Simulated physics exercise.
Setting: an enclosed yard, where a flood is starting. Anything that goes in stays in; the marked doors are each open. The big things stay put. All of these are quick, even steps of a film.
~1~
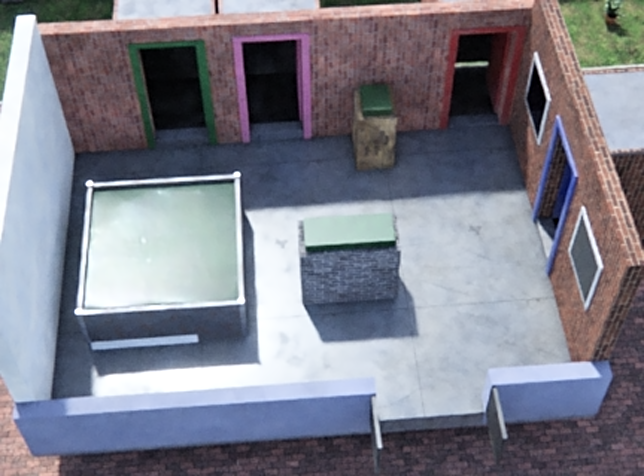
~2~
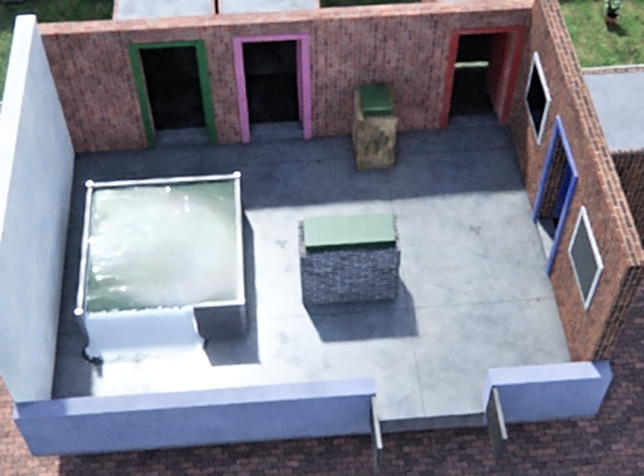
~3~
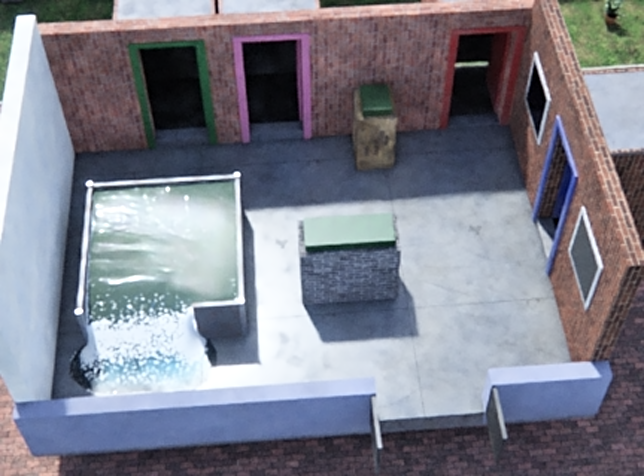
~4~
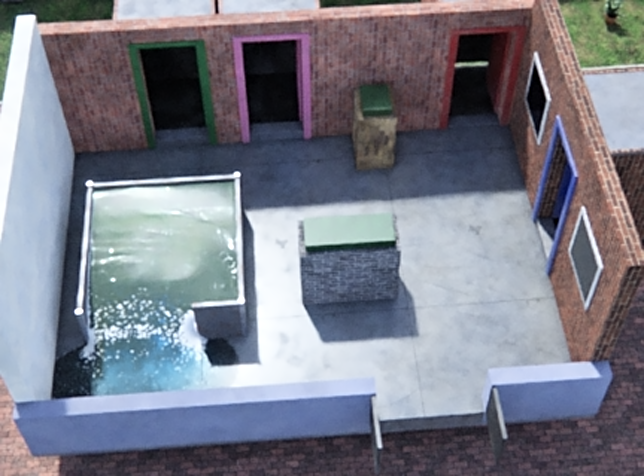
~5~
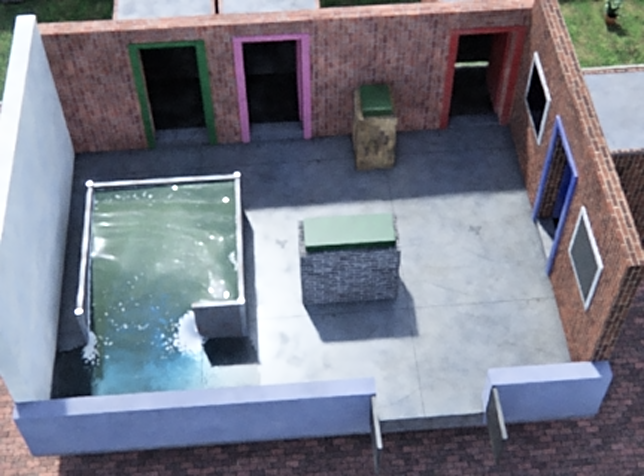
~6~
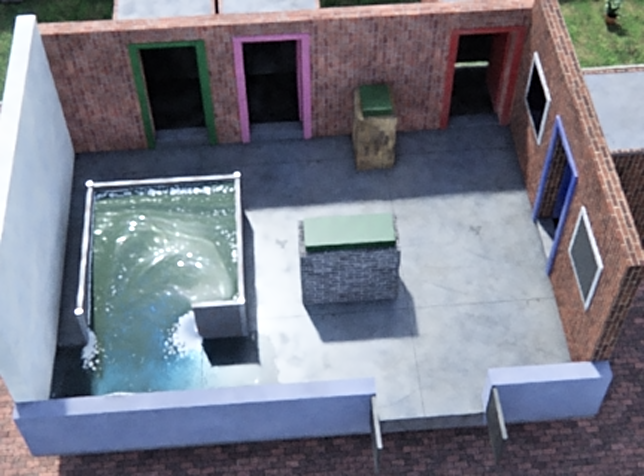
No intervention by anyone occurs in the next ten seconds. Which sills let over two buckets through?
In the end the red door exceeds the allowance there; the blue door keeps inside the allowance there; the green door keeps inside the allowance there; the pink door keeps inside the allowance there.
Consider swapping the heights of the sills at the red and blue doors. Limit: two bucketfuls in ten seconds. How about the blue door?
The blue one exceeds the limit.
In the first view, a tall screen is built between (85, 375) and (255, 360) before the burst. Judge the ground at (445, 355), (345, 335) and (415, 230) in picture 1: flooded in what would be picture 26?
Taking the points in turn, they are inundated, inundated and high and dry.
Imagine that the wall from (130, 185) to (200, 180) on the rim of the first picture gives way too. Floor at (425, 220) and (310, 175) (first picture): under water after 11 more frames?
In the order asked: The first spot is untouched and the second is swamped.
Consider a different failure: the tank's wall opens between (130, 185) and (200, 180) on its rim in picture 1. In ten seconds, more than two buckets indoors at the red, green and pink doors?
The red door remains within the limit, the green door tops the limit and the pink door remains within the limit.
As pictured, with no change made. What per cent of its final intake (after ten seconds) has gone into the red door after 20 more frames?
Roughly 0 %.
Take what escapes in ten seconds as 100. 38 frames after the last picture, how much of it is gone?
Around 20 percent.
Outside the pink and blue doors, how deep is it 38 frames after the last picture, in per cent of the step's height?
The first comes to about 20 percent, the second to about 90 percent.
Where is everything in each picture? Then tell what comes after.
In the first frame, still water in the water tank at (163, 244).
In the second frame, the front is at (90, 357), out from the gap at (142, 328).
In the third frame, water pours out at (143, 330) and has run to (200, 379).
In the fourth frame, water pours out at (143, 331) and has run to a hidden place.
In the fifth frame, the front is at a hidden place, out from the gap at (143, 331).
In the sixth frame, water pours out at (143, 331) and has run to a hidden place.
A moment on, water covers 15 % of the floor; the red door not reached, the blue door not reached, the green door not reached, the pink door not reached.
Next, water covers 40 % of the floor; the red door not reached, the blue door not reached, the green door not reached, the pink door not reached.
Then, water covers 60 % of the floor; the red door not reached, the blue door wet at the sill, nothing in, the green door wet at the sill, nothing in, the pink door wet at the sill, nothing in.
Later, water covers 95 % of the floor; the red door over two buckets in, the blue door under two buckets in, the green door wet at the sill, nothing in, the pink door wet at the sill, nothing in.
In the end, water covers 95 % of the floor; the red door far over two buckets in, the blue door under two buckets in, the green door wet at the sill, nothing in, the pink door wet at the sill, nothing in.
